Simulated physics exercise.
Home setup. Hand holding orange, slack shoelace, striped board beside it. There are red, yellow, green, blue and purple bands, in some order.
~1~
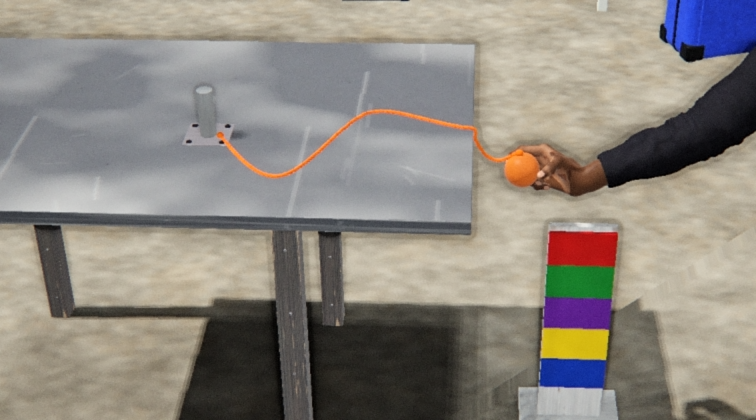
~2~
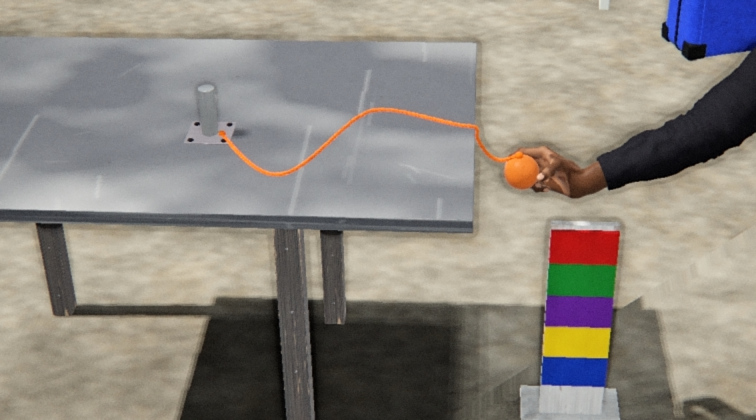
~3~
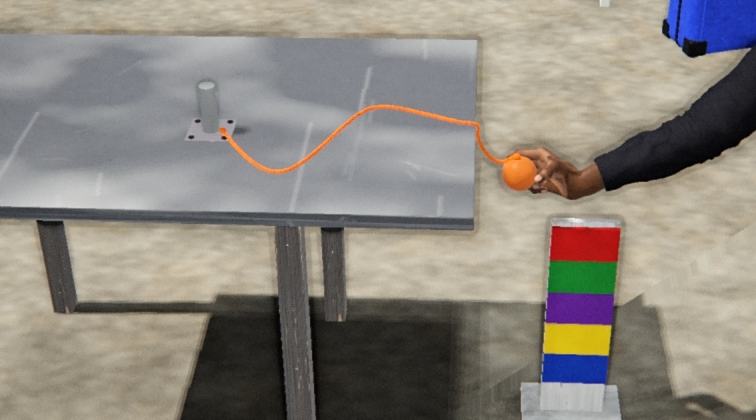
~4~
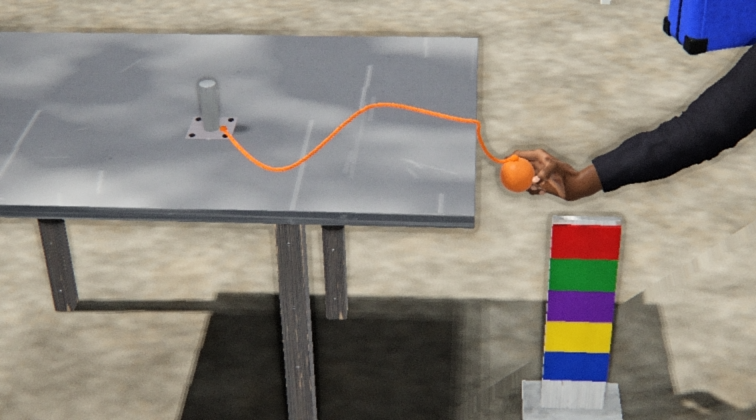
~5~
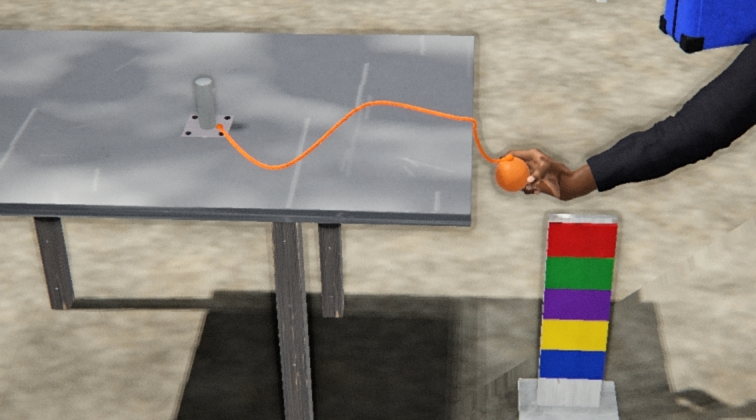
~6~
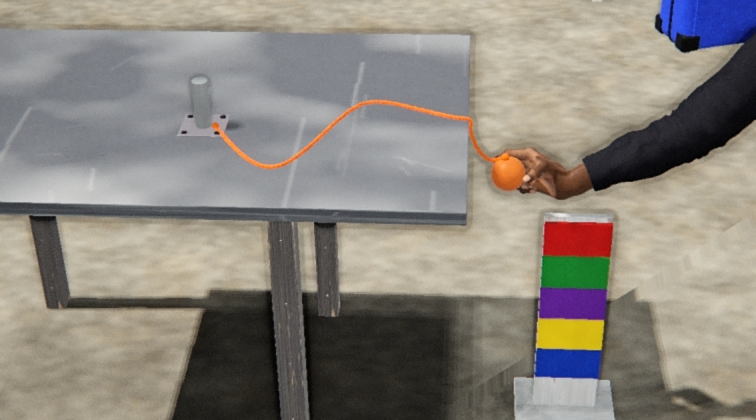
Hand holding an orange ball on a slack orange cord beside a grey table, above a colourful striped board, barely moving.
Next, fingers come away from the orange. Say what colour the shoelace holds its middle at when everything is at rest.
That would be purple.
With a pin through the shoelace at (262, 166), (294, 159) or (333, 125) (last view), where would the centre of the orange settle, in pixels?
That would be (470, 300) for the first, (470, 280) for the second and (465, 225) for the third.
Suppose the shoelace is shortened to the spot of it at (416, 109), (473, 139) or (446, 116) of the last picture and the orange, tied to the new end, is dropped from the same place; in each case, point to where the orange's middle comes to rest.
About (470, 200), then (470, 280), then (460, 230).
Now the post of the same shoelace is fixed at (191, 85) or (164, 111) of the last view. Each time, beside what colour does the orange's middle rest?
Green; green.
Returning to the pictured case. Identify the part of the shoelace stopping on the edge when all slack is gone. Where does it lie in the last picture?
That spot is roughly at (356, 108).
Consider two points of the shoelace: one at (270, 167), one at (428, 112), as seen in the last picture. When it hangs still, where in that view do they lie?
First one: (321, 130); second one: (467, 209).
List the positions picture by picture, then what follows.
The first picture shows orange (522, 170); red (582, 250); green (580, 283); purple (577, 314); yellow (575, 345); blue (572, 374).
The second picture shows orange (522, 172); shoelace through (237, 152) (288, 172) (336, 136) (389, 110) (457, 125).
The third picture shows orange (520, 174).
The fourth picture shows orange (517, 175); shoelace through (238, 147) (290, 168) (337, 131) (390, 105) (458, 120).
The fifth picture shows orange (512, 175).
The sixth picture shows orange (508, 174); shoelace through (231, 144) (282, 165) (329, 129) (382, 102) (450, 117).
Soon after, orange near (501, 293); level with purple.
Then, orange near (439, 310); level with purple.
Further on, orange near (476, 312); level with purple.
At rest, orange near (465, 314); level with purple. The shoelace holds its middle at purple.
